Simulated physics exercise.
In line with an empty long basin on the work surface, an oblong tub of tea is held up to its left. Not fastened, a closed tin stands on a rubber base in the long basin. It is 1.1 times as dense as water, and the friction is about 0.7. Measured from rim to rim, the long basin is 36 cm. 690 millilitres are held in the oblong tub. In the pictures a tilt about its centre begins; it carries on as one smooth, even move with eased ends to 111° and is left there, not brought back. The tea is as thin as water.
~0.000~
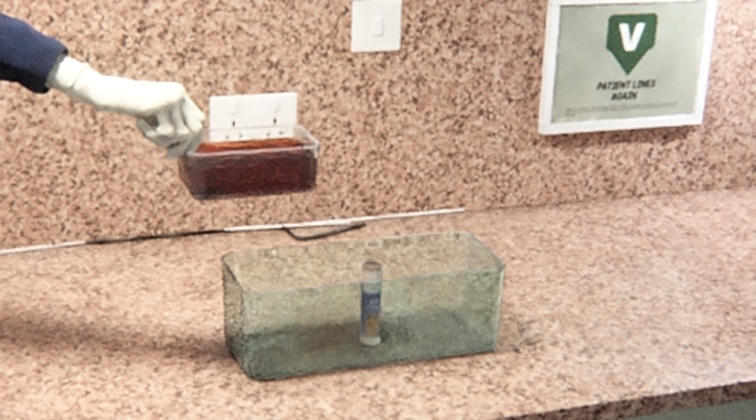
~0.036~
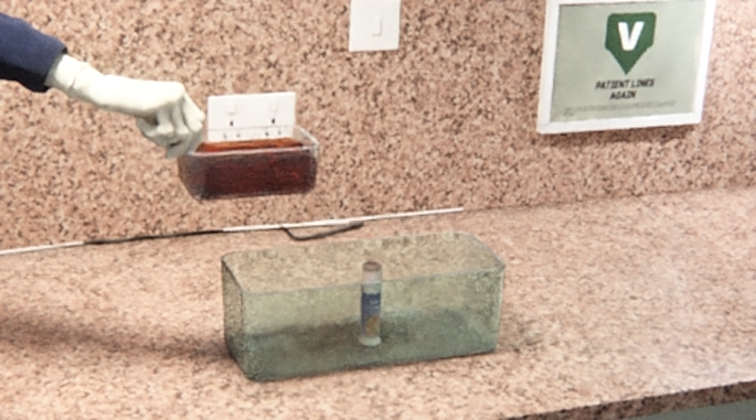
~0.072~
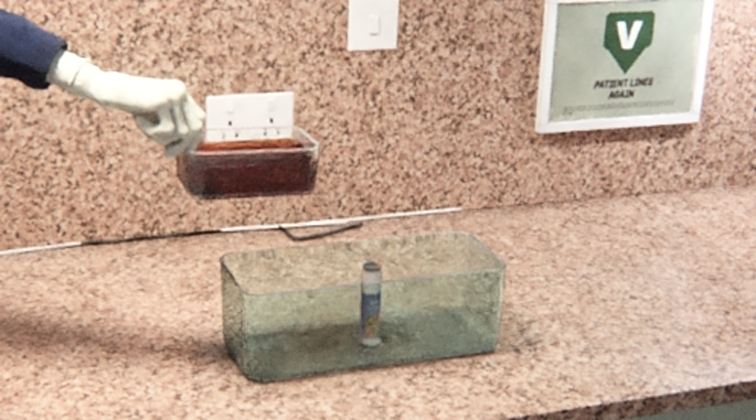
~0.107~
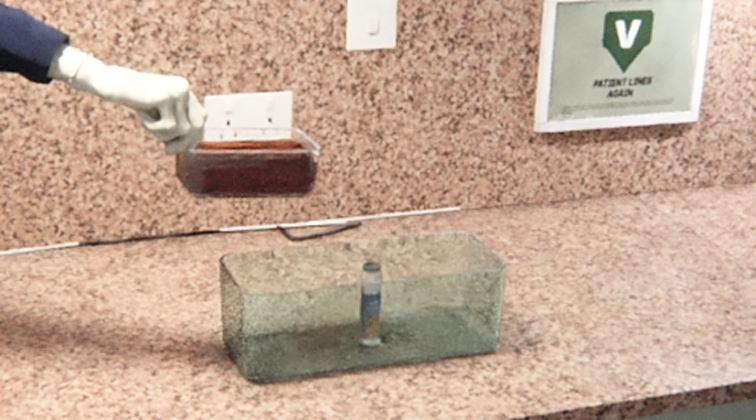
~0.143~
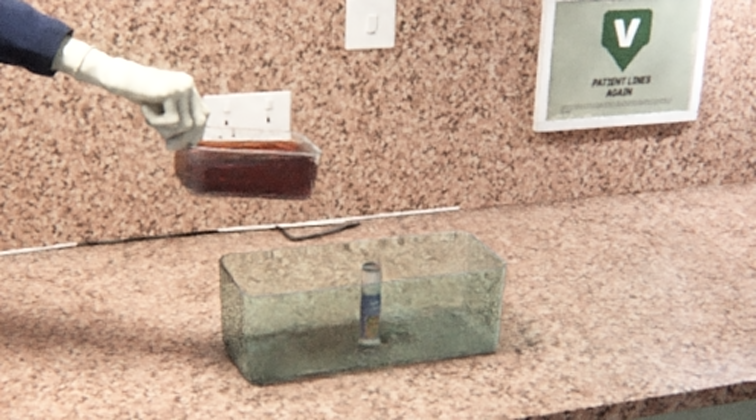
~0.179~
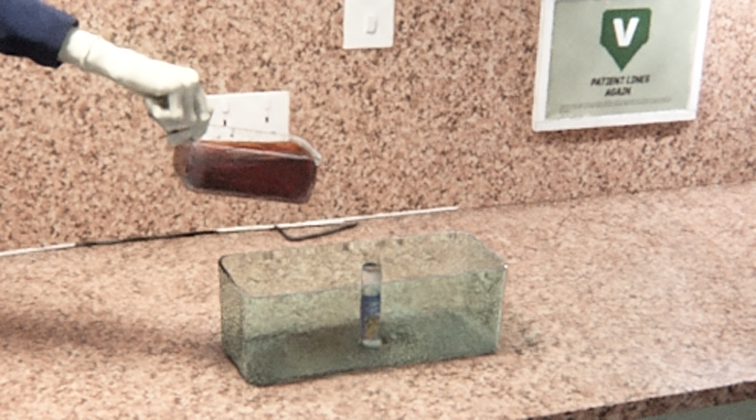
A white-gloved hand in a dark blue sleeve, reaching in from the left, grips a clear oblong tub of reddish-brown liquid and gradually tilts it, its right side dipping a little. Seen from the front and slightly above, it hovers over a pink speckled counter before a matching wall with sockets, a switch and a green-and-white sign. Below, slightly right, a small closed container stands motionless inside a greenish see-through basin.
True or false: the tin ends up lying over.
True.
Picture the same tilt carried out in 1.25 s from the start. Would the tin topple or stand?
Result: Tin upright.
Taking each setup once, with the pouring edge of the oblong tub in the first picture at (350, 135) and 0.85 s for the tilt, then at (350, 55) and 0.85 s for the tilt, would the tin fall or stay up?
Try 1: Still standing; try 2: Still standing.
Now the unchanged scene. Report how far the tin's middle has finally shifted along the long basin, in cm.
Net tin displacement: Roughly 7.5 cm.
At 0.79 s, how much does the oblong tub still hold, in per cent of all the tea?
Remaining share: Approx. 2 %.
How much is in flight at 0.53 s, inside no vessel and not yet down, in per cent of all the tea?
Share: Roughly 56 per cent.
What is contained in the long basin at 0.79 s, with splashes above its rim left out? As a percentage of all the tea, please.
That comes to about 88 percent.
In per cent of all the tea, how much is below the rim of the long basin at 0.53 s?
18 %, give or take.
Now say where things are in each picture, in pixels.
The first picture shows tilt 0°; pouring edge (310, 137); surface from (184, 153) to (307, 145); the long basin's rim runs from (232, 275) to (488, 249); the tin's top is at (372, 269).
The second picture shows tilt 1°; pouring edge (310, 137); surface from (183, 153) to (306, 145).
The third picture shows tilt 2°; pouring edge (310, 139); surface from (183, 153) to (306, 146).
The fourth picture shows tilt 4°; pouring edge (311, 141); surface from (183, 152) to (306, 148).
The fifth picture shows tilt 8°; pouring edge (311, 145); surface from (183, 151) to (307, 149).
The sixth picture shows tilt 12°; pouring edge (312, 150); surface from (183, 151) to (308, 150).
By 0.53 s the tilt is 77° and 26 per cent is still to pour; the tin stands where it began.
By 0.79 s the tilt is 110° and 2 per cent is still to pour; the tin leans 20°.
By 1.06 s the tilt is 111° and 0 per cent is still to pour; the tin lies on its side.
By 1.35 s the tilt is 111° and 0 per cent is still to pour; the tin lies on its side.
At rest the tin lies on its side.
